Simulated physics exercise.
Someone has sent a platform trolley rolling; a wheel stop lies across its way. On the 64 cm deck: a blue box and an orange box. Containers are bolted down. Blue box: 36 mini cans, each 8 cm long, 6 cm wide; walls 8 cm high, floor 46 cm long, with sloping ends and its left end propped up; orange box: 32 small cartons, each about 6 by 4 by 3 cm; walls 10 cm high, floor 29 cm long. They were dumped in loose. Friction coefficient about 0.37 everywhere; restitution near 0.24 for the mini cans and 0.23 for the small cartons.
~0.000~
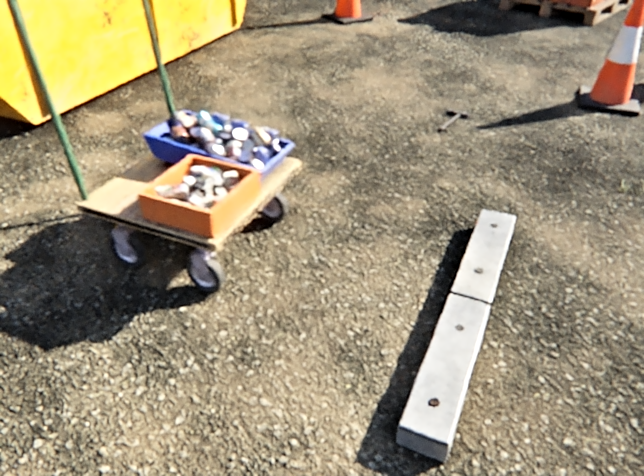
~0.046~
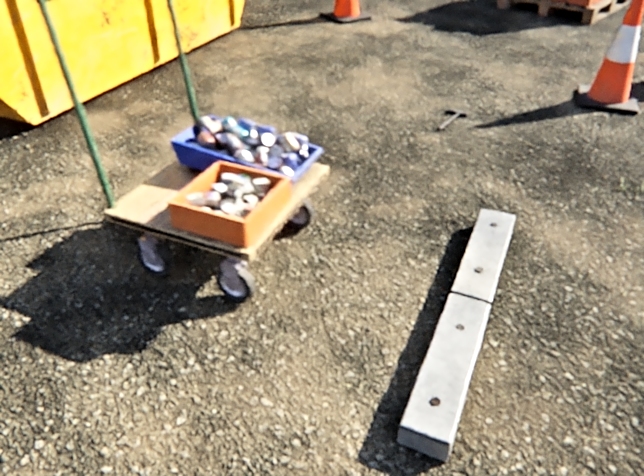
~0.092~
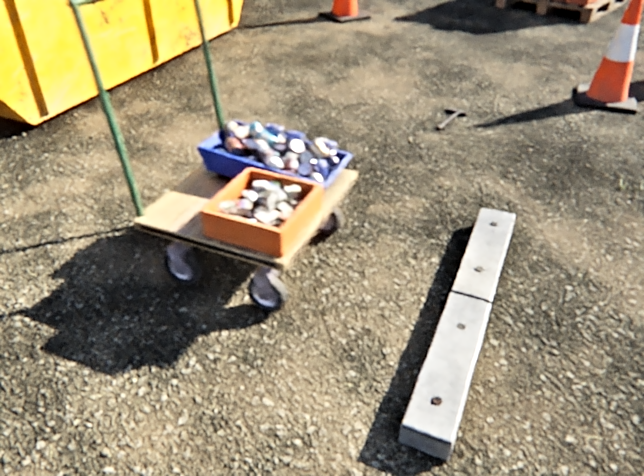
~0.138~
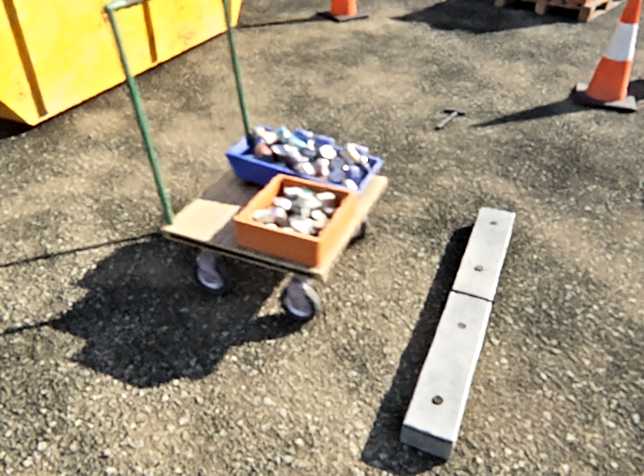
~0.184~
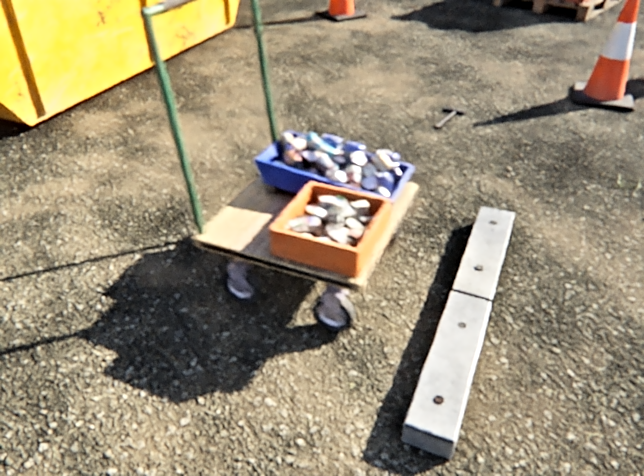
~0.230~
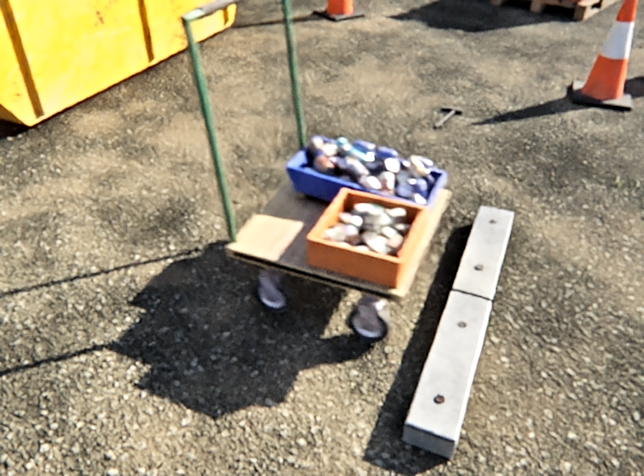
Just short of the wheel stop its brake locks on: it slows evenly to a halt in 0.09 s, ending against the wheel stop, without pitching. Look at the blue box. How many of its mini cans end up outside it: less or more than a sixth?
More than a sixth of the mini cans leave the blue box.
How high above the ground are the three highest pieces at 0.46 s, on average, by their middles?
Some 58 cm up.
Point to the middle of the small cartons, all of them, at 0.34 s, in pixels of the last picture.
Around (427, 252).
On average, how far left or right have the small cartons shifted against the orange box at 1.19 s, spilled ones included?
Some 6 cm rightwards.
After 0.24 s, the brake bites.
After 0.34 s, blue box 35 in, 1 out and orange box 32 in, 0 out.
After 0.46 s, blue box 30 in, 6 out and orange box 31 in, 1 out.
After 0.69 s, blue box 24 in, 12 out and orange box 31 in, 1 out.
Final count (at 1.19 s), blue box 22 in, 14 out and orange box 31 in, 1 out. Asked share, 14 of 36, 39 per cent.
